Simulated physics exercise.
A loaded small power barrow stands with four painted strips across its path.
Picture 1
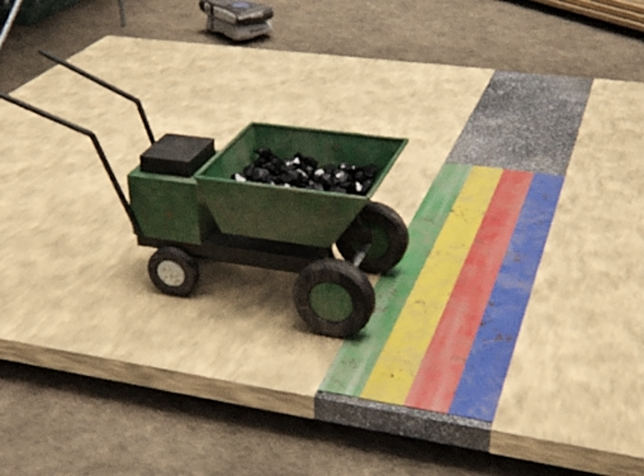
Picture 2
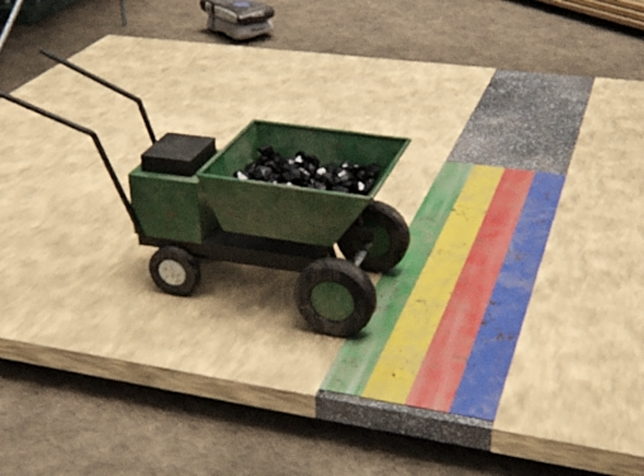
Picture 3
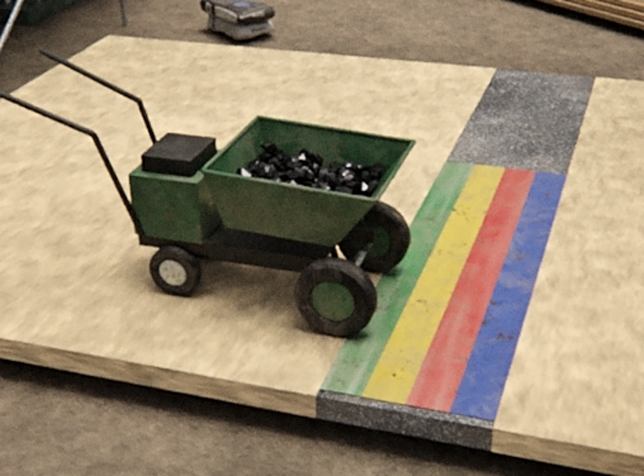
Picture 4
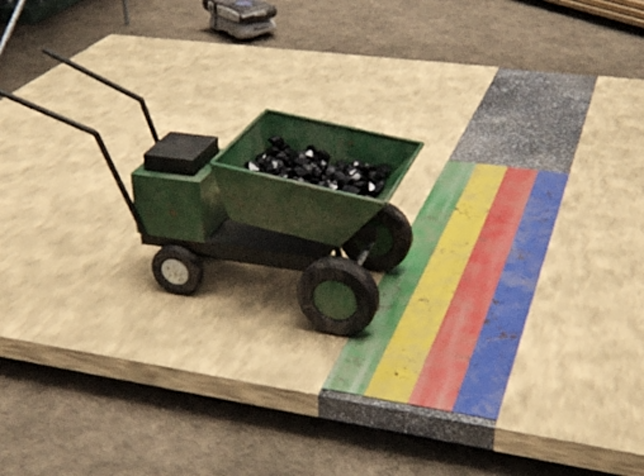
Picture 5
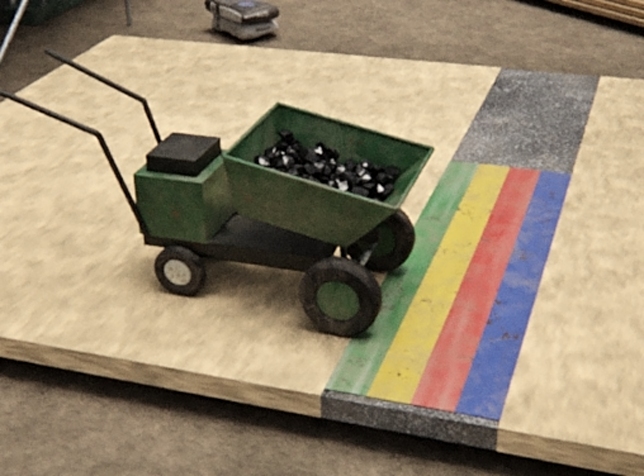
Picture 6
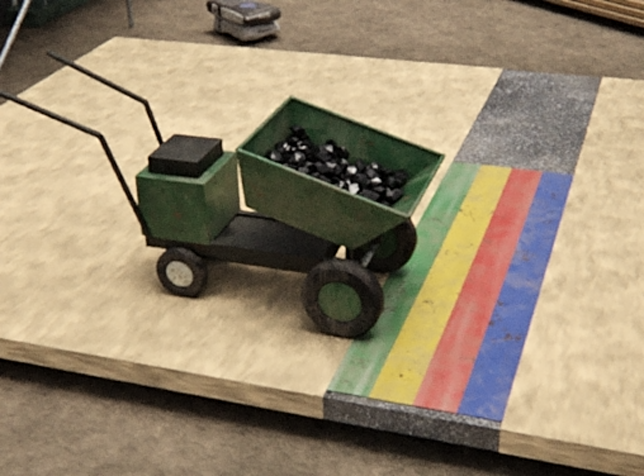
A small green power barrow loaded with black lumps of coal stands on a pale wooden board over brown ground, seen from above and to one side. Four painted strips, green, yellow, red and blue, lie to its right across a dark grey band, with its black handles at the left. The skip starts level, then tilts steadily forward to the right, its back rising, while the wheels stay in place and the view shifts very slightly.
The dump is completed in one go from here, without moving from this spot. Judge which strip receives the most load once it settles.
The strip receiving the most is the blue one.
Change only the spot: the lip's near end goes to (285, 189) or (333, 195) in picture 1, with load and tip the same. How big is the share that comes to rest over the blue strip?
You'd get around 10 in a hundred, then 20 in a hundred.
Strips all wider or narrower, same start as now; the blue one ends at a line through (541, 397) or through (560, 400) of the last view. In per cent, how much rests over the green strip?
About 0 % and 0 %.
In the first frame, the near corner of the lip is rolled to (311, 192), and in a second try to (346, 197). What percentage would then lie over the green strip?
You'd get around 0 in a hundred, then 0 in a hundred.
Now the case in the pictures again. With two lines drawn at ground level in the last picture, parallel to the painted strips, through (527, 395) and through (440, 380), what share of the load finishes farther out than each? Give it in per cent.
Close to 20 and 90 per cent respectively.
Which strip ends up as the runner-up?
The red one comes second.
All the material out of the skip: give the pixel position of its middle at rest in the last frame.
Around (519, 318), give or take.
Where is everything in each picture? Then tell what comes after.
The first picture shows lip of the skip at (368, 200), level; top of the load at (288, 172), lumps of coal; green strip at (355, 362); yellow strip at (396, 369); red strip at (438, 377); blue strip at (481, 384).
The second picture shows lip of the skip at (371, 199), level; top of the load at (290, 170).
The third picture shows lip of the skip at (376, 202), tipped barely; top of the load at (296, 178).
The fourth picture shows lip of the skip at (385, 204), tipped a little; top of the load at (290, 173).
The fifth picture shows lip of the skip at (396, 210), tipped a little; top of the load at (299, 170).
The sixth picture shows lip of the skip at (408, 218), tipped clearly; top of the load at (301, 166); green strip at (363, 362); yellow strip at (405, 369); red strip at (447, 376); blue strip at (490, 384).
Soon, skip tipped steeply; all in the skip.
A while on, skip tipped steeply; nearly all in the skip; a stray few over the red strip; a small part over the blue strip.
Towards the end, skip tipped right over; about a quarter in the skip; a small part over the red strip; about a third over the blue strip; about a quarter off the paint.
Finally, skip tipped right over; a small part in the skip; none over the green strip; a stray few over the yellow strip; about a quarter over the red strip; about a third over the blue strip; about a third off the paint.
